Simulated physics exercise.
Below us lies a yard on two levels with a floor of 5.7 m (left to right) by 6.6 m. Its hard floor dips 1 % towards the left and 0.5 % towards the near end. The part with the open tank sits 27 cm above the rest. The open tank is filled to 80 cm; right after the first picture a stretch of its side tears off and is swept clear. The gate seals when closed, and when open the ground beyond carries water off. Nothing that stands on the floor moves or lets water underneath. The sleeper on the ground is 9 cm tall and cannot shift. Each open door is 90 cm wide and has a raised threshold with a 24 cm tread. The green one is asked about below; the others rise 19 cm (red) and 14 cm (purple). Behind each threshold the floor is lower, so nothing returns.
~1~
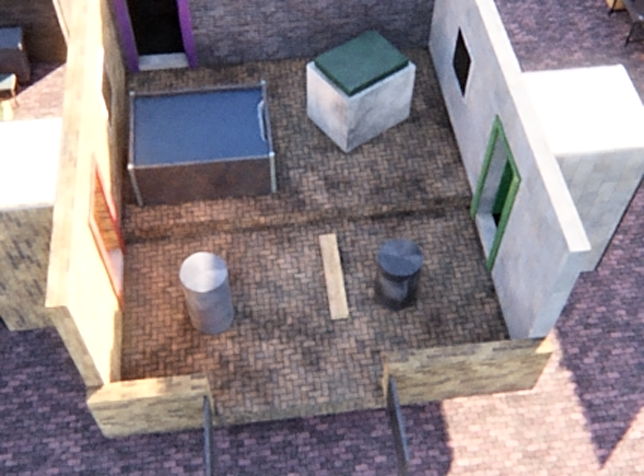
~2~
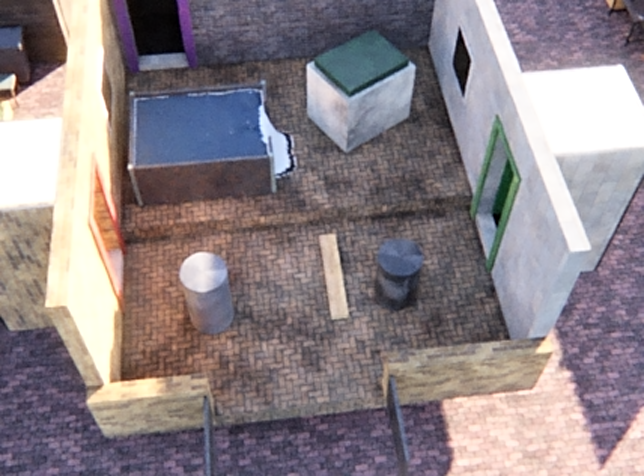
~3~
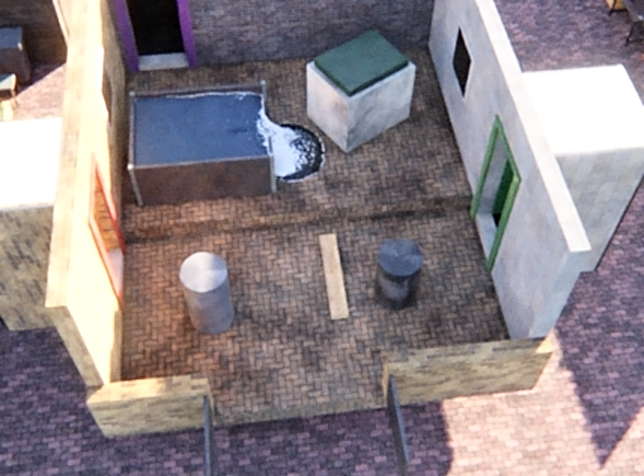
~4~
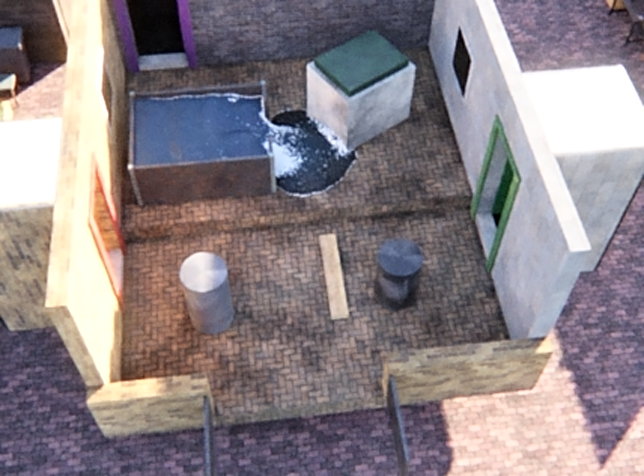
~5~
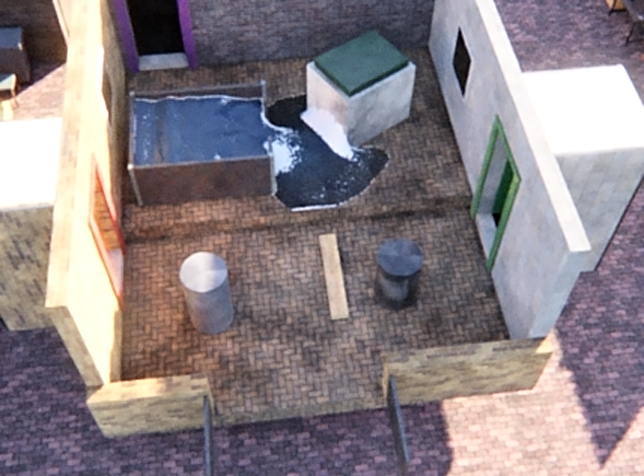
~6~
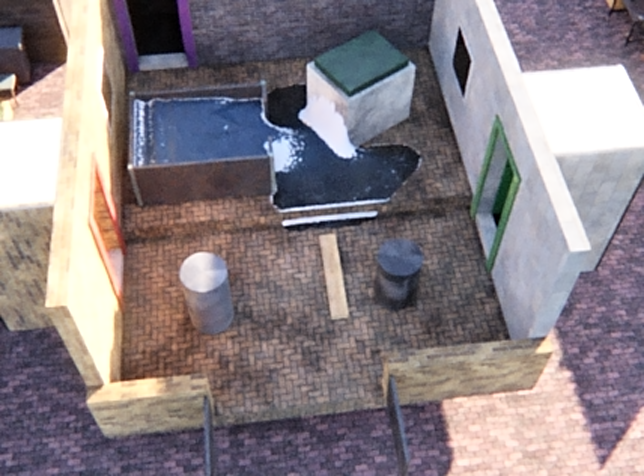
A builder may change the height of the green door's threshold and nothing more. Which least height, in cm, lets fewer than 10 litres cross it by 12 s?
It would have to be roughly 17 cm high.
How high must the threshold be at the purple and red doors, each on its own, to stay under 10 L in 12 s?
About 6.5 cm at purple and 9.0 cm at red.
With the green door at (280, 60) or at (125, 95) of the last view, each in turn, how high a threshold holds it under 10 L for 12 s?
About 14.5 and 12.0 cm.
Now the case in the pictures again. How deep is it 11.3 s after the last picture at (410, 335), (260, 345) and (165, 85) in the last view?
In that order: 9, 5 and 7 cm.
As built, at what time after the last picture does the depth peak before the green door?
Around 1.0 s.
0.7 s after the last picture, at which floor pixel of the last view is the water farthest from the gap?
At about (476, 244).
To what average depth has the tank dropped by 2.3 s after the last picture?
Roughly 38 cm on average.
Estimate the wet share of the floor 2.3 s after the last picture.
About 55 per cent.
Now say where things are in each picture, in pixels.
In the first frame, still water, 80 cm deep, in the open tank at (201, 127); the green door at (493, 203) is dry.
In the second frame, the gap is at (267, 145), the front 0.3 m out at (289, 168); the back of the open tank holds 80 cm.
In the third frame, the front is at (320, 154), 0.9 m from the gap at (267, 145); 0.8 m2 of floor is wet, 80 cm left at the back.
In the fourth frame, water pours out at (267, 145) and has run 1.4 m, to (352, 156); about 10 cm deep outside, 80 cm at the back.
In the fifth frame, water pours out at (267, 145) and has run 1.9 m, to (382, 162); about 6 cm deep outside, 77 cm at the back.
In the sixth frame, the front is at (414, 161), 2.4 m from the gap at (267, 145); 3.9 m2 of floor is wet, 69 cm left at the back; the green door at (493, 203), 3.8 m from the gap, is still 1.7 m from the nearest water.
Then, 0.7 s after the last picture water covers 25 % of the floor, deepest (52 cm) near (324, 138); 14 cm at the green door, 0 litres in over its 17 cm threshold.
Then, 2.3 s after the last picture water covers 55 % of the floor, deepest (36 cm) near (499, 367); 17 cm at the green door, 8 litres in over its 17 cm threshold.
Then, 11.3 s after the last picture water covers 95 % of the floor, deepest (10 cm) near (502, 333); 8 cm at the green door, 9 litres in over its 17 cm threshold.
At the green door as built, the water peaked near 21 cm, 1.1 s after the last picture.
With a threshold of 14.5 cm, 21 litres would have come in within the 12 s; with 19.5 cm, 3 litres. So under 10 litres takes about 17 cm.
